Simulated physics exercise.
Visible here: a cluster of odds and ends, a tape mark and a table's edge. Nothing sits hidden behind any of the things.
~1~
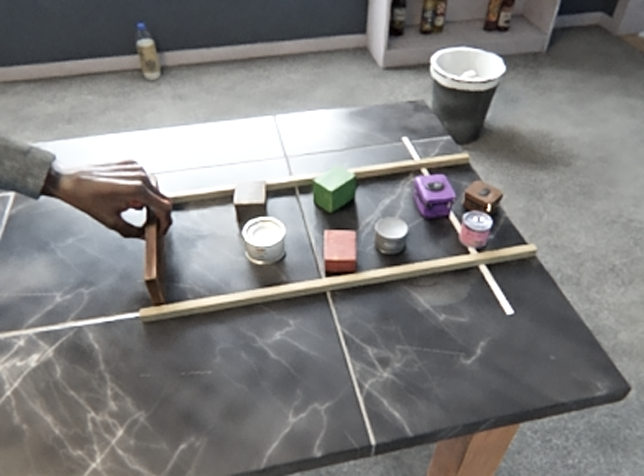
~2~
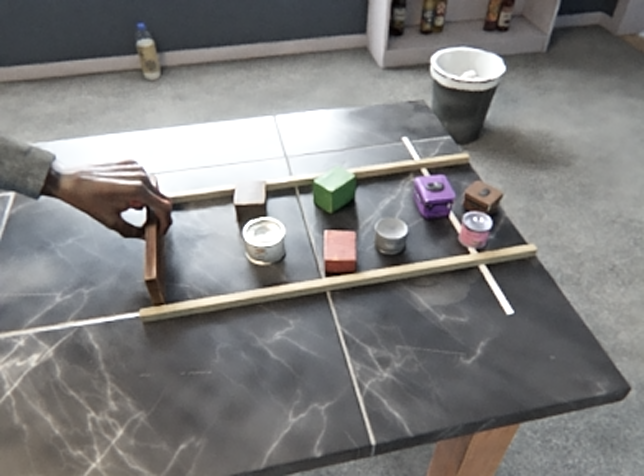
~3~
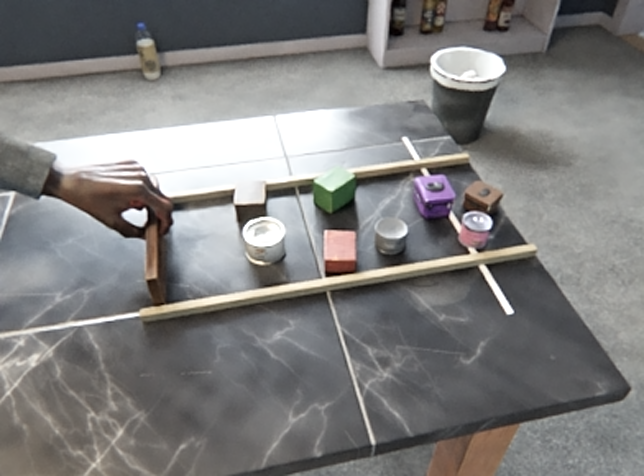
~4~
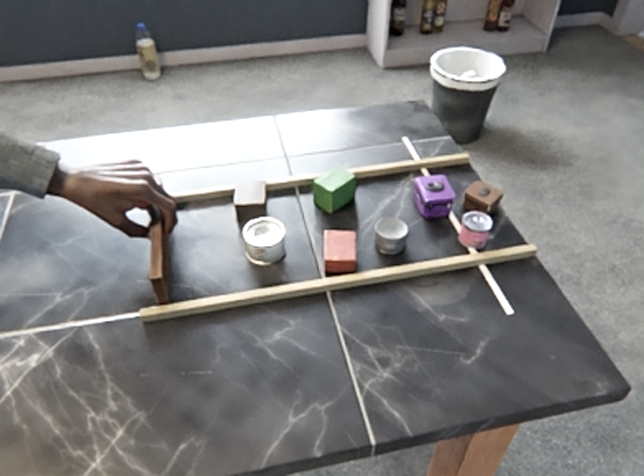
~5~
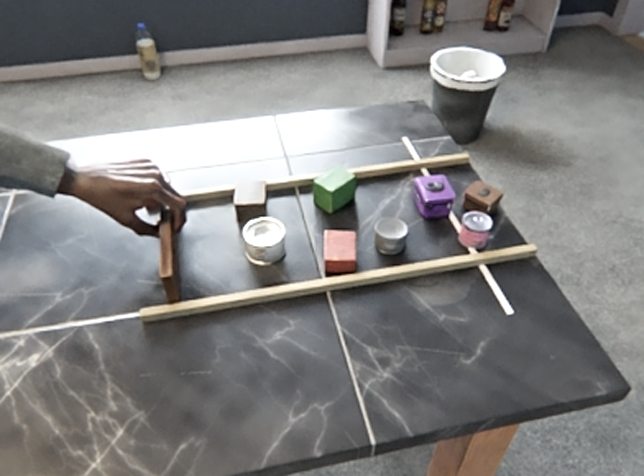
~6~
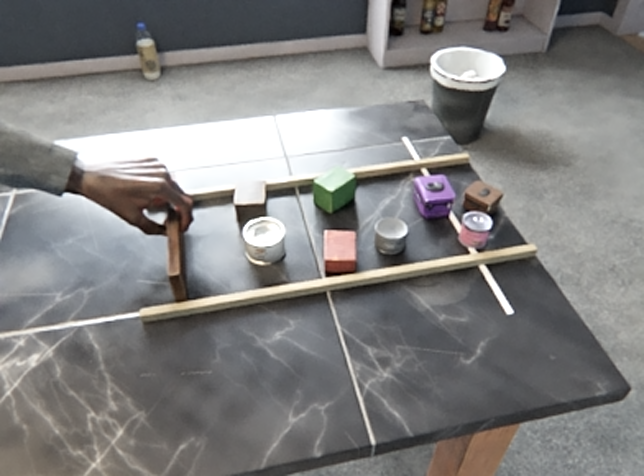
A hand reaching in from the left holds a small upright brown board between two pale wooden rails on a dark marbled table, seen from above at an angle. Between the rails sit a dark block, a white pot, green and red blocks, a grey tub, and purple, brown and pink items near a pale strip. After staying still, the hand slides the board slowly rightward, touching nothing else, while the camera remains steady.
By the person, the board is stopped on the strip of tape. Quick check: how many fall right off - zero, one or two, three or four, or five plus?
One or two.
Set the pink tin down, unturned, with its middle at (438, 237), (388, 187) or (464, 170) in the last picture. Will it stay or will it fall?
Results in turn - saved; not saved; not saved.
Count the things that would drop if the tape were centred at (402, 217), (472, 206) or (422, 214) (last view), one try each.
Try 1: 0; try 2: 5; try 3: 0.
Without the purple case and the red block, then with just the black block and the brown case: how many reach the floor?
Count of fallen: 0 / 0.
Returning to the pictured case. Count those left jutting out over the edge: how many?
As for overhanging, the count is 4.
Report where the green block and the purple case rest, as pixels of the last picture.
Result: One at about (476, 166), the other at about (481, 190).
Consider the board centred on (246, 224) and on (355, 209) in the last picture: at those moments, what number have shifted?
I count 2 first and 5 after.
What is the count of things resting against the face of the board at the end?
It touches 3.
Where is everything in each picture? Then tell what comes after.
In the first picture, brown case (481, 200); pink tin (475, 230); purple case (433, 196); board (155, 238); tape (448, 210).
In the second picture, pink tin (475, 231); board (155, 238).
In the third picture, purple case (433, 196); black block (251, 201).
In the fourth picture, brown case (481, 200); white pot (265, 241).
In the fifth picture, pink tin (475, 231); grey tub (391, 236).
In the sixth picture, brown case (481, 200); pink tin (475, 231); purple case (433, 196); board (176, 235); tape (448, 210).
Soon after, none off yet; brown case at rest near (481, 200); pink tin at rest near (475, 231); purple case at rest near (433, 196).
In the end, the number that fall off is one or two; gone, brown case.
